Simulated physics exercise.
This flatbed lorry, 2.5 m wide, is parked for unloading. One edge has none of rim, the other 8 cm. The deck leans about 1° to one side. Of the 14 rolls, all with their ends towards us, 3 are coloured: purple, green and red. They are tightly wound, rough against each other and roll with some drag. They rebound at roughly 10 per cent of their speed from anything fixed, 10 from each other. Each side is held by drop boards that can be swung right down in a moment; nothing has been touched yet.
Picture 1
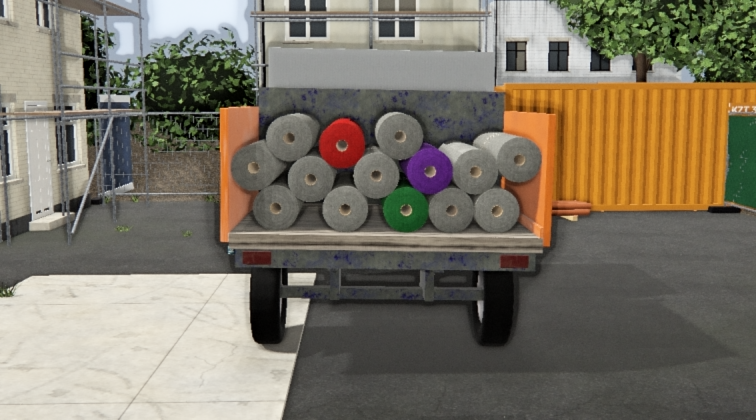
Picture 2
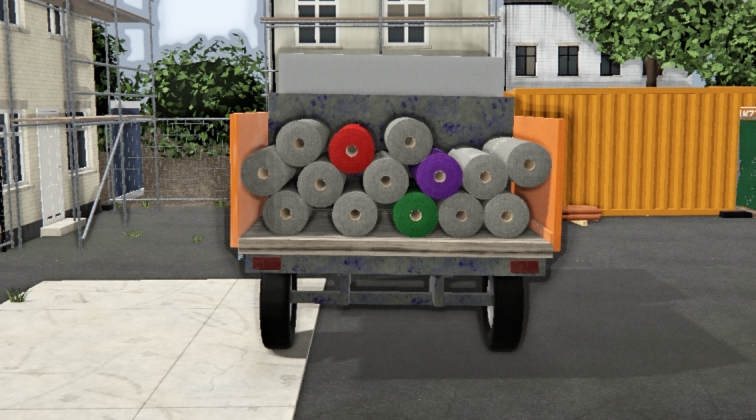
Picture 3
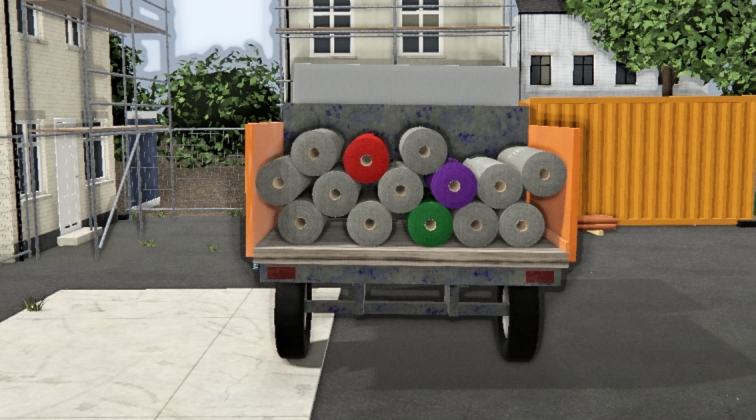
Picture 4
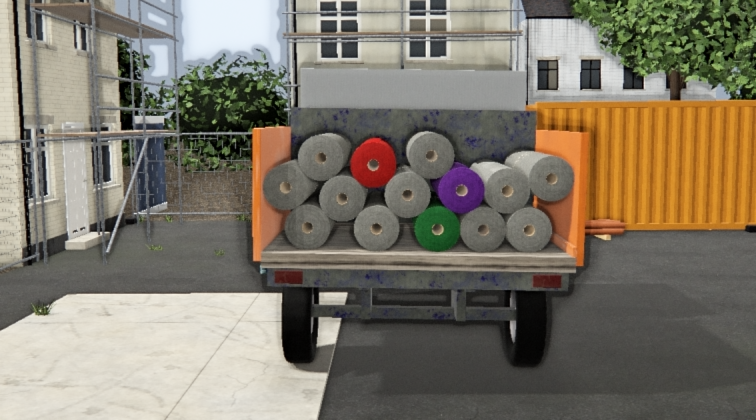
The clip opens on the back of a parked flatbed lorry with orange sides, stacked with grey rolls and one red, one purple and one green. The whole view shifts slightly, so the lorry and its surroundings slide a little right and down together, while the rolls stay still on the deck.
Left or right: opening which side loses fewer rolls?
The right-hand one loses fewer.
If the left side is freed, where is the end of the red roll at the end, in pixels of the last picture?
Near (347, 192).
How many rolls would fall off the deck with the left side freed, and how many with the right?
Left 3, right 1.
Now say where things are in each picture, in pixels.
In the first picture, purple (430, 171), green (406, 210), red (342, 146); the deck slopes 1° down to the right; 5 of the 14 make up the bottom layer; at rest.
In the second picture, purple (440, 177), green (416, 215), red (351, 151); rims, left none, right 8 cm; at rest.
In the third picture, purple (455, 186), green (431, 225), red (366, 161); side tops at (250, 129) and (577, 134); at rest.
In the fourth picture, purple (462, 191), green (438, 230), red (373, 165); all still.
With the left side gone, after 0.8 s, purple is up on others, 90 cm from the right edge; green is on the deck, 105 cm from the right edge; red is up on others, 85 cm from the left edge, rolling left; 2 of 14 are off.
With the left side gone, finally, purple is up on others, 90 cm from the right edge; green is on the deck, 110 cm from the right edge; red is up on others, 65 cm from the left edge; 3 of 14 are off.
With the right side gone, after 0.6 s, purple is up on others, 85 cm from the right edge; green is on the deck, 105 cm from the right edge; red is up on others, 85 cm from the left edge; 1 of 14 is off.
With the right side gone, finally, purple is up on others, 75 cm from the right edge; green is on the deck, 105 cm from the right edge; red is up on others, 85 cm from the left edge; 1 of 14 is off.
